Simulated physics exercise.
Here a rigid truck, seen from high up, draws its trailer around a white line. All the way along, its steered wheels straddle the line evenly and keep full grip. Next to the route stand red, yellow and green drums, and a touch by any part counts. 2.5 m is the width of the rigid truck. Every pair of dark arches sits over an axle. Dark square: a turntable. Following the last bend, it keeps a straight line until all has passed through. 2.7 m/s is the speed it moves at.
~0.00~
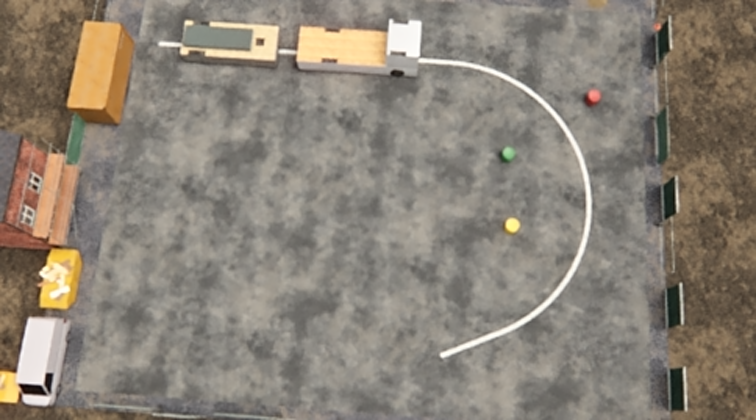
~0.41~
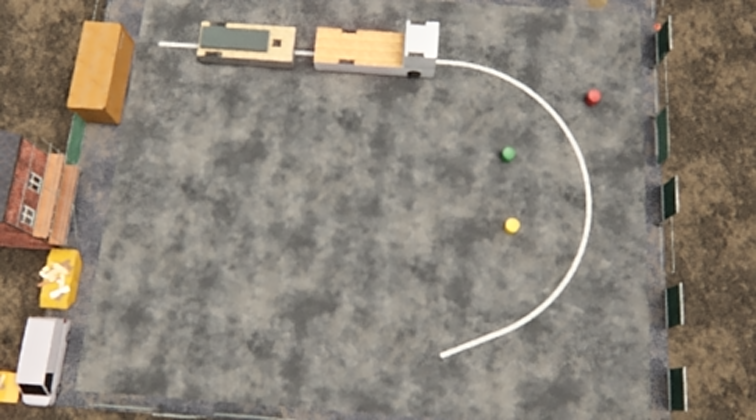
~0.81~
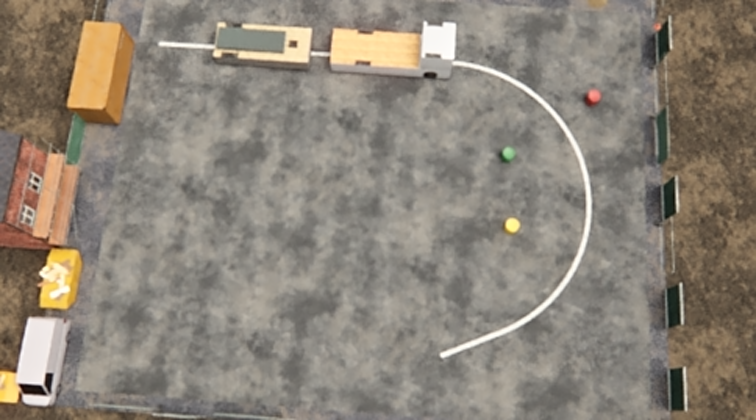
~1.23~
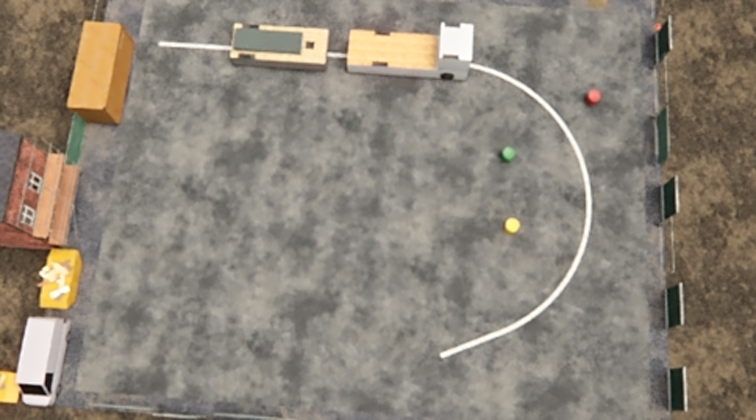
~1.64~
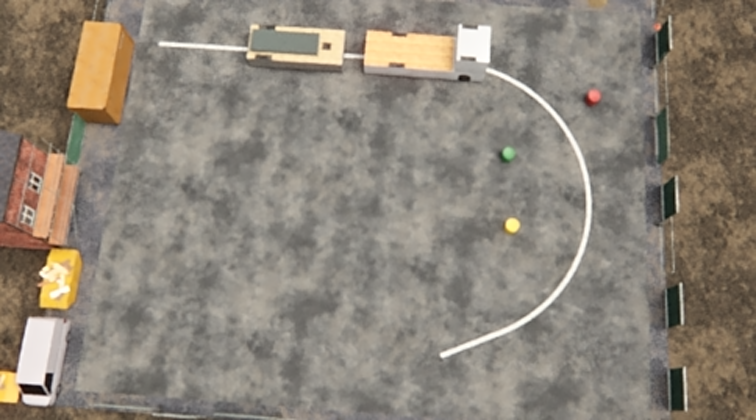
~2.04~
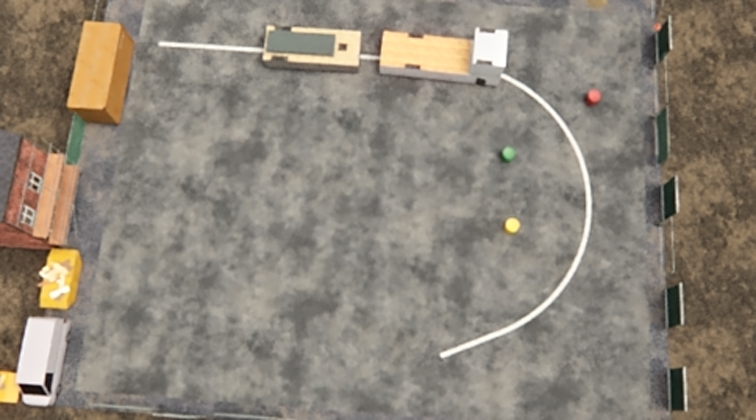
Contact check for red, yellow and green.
Red: No contact; yellow: No contact; green: No contact.
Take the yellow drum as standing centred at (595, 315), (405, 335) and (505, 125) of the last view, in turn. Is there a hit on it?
In the first spot it is left alone, in the second contacted, and in the third contacted.
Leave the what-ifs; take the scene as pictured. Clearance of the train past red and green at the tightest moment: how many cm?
Red 50 and green 60.
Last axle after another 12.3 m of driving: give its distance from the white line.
Looks like around 80 cm away from it.
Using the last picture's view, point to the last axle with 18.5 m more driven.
Somewhere around pixel (514, 102).
Then, 4.3 s in, the last axle is at (368, 49) of the last picture, 5 cm off the line; red has been passed with 55 cm to spare.
Then, 10.4 s in, the last axle is at (542, 139) of the last picture, 220 cm off the line; green has been passed with 60 cm to spare.
Then, 13.5 s in, the last axle is at (544, 240) of the last picture, 255 cm off the line; yellow has been passed with 40 cm to spare.
Then, 17.8 s in, the last axle is at (406, 358) of the last picture, 55 cm off the line; 0 of 3 struck in all.
